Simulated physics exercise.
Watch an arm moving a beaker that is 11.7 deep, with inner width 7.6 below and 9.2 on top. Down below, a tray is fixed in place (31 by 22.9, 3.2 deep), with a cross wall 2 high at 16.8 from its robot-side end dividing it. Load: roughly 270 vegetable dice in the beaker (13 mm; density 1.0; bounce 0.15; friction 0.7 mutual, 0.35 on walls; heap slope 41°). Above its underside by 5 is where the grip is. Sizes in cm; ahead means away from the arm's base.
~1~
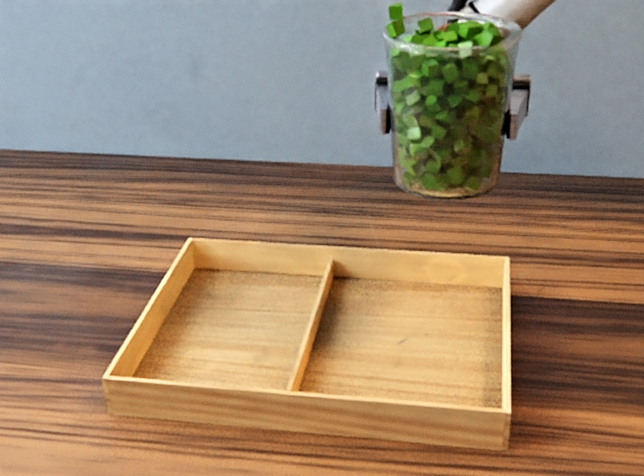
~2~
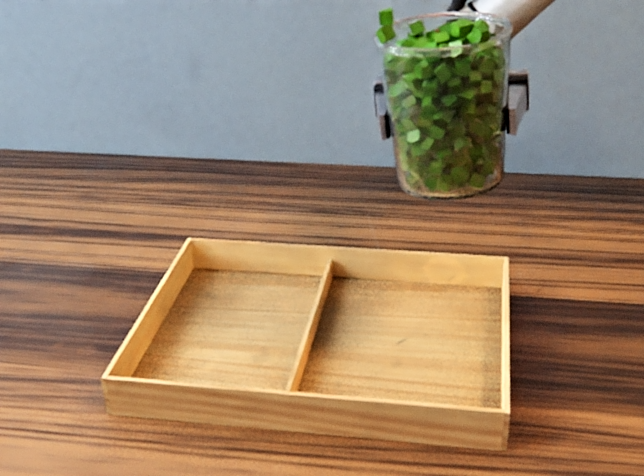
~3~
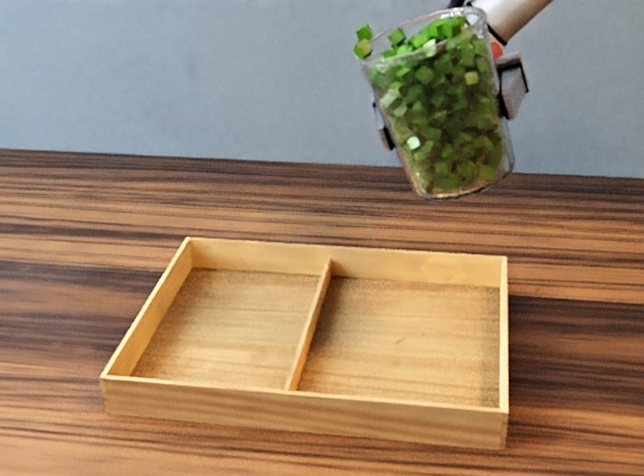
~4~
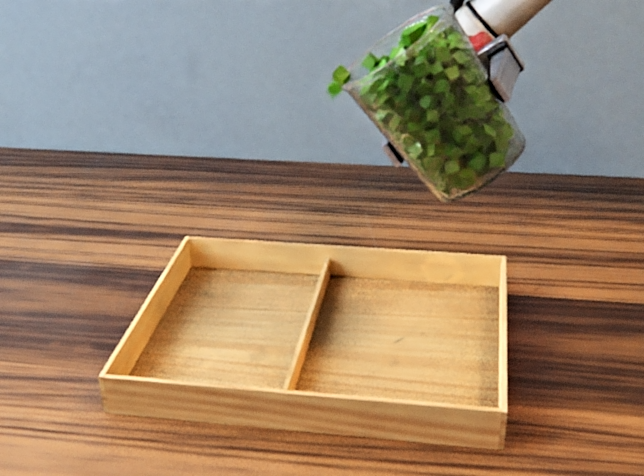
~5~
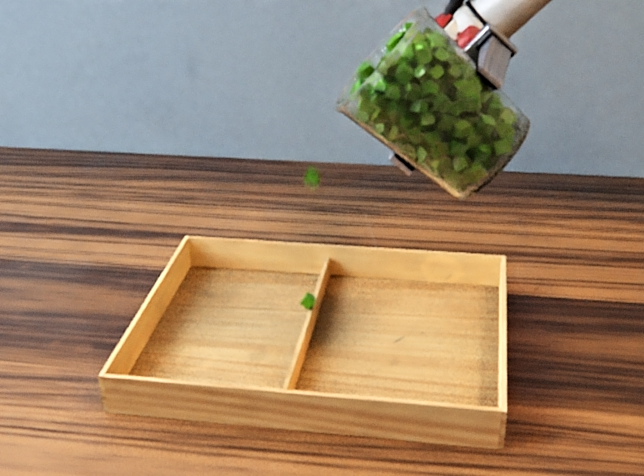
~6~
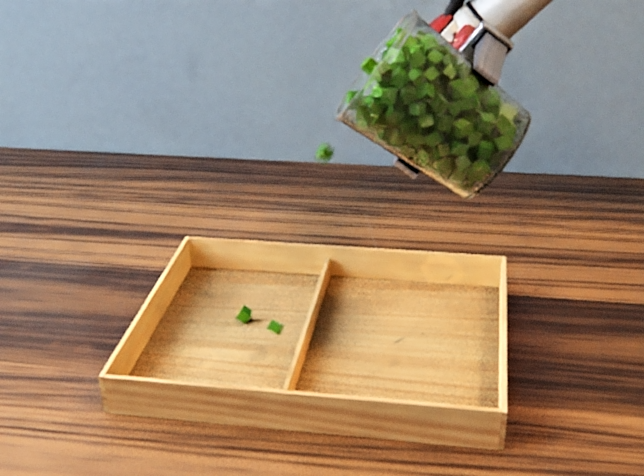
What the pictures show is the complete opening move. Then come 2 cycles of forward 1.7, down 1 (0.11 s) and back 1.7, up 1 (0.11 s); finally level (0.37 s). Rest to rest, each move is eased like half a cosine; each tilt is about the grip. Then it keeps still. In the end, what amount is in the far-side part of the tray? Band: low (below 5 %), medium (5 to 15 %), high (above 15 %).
Low.
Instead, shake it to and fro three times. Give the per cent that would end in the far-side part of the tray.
It would then be around 0 per cent.
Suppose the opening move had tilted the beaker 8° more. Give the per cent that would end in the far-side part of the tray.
I'd put it close to 5 per cent.
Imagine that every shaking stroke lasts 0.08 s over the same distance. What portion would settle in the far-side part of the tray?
5 %.
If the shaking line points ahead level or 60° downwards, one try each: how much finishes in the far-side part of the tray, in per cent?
About 5 and 0 per cent.
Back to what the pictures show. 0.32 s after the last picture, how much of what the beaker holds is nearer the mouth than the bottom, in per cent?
Close to 55 in a hundred.
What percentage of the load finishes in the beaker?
Around 100 in a hundred.
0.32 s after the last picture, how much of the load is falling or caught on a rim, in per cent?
0 %.
Then, 0.32 s later, tilted 54° forward, highest piece 26 above the table; 269 in the beaker, 2 in the far-side part, 1 in the robot-side part.
Then, 0.65 s later, tilted 22° forward, highest piece 28 above the table; 267 in the beaker, 3 in the far-side part, 2 in the robot-side part.
Then, 1.01 s later, level, highest piece 29 above the table; 267 in the beaker, 3 in the far-side part, 2 in the robot-side part.
Then, 2.06 s later, level, highest piece 29 above the table; 267 in the beaker, 3 in the far-side part, 2 in the robot-side part.
At rest, 267 in the beaker, 3 in the far-side part, 2 in the robot-side part. That is 1 % in the far-side part of the tray.
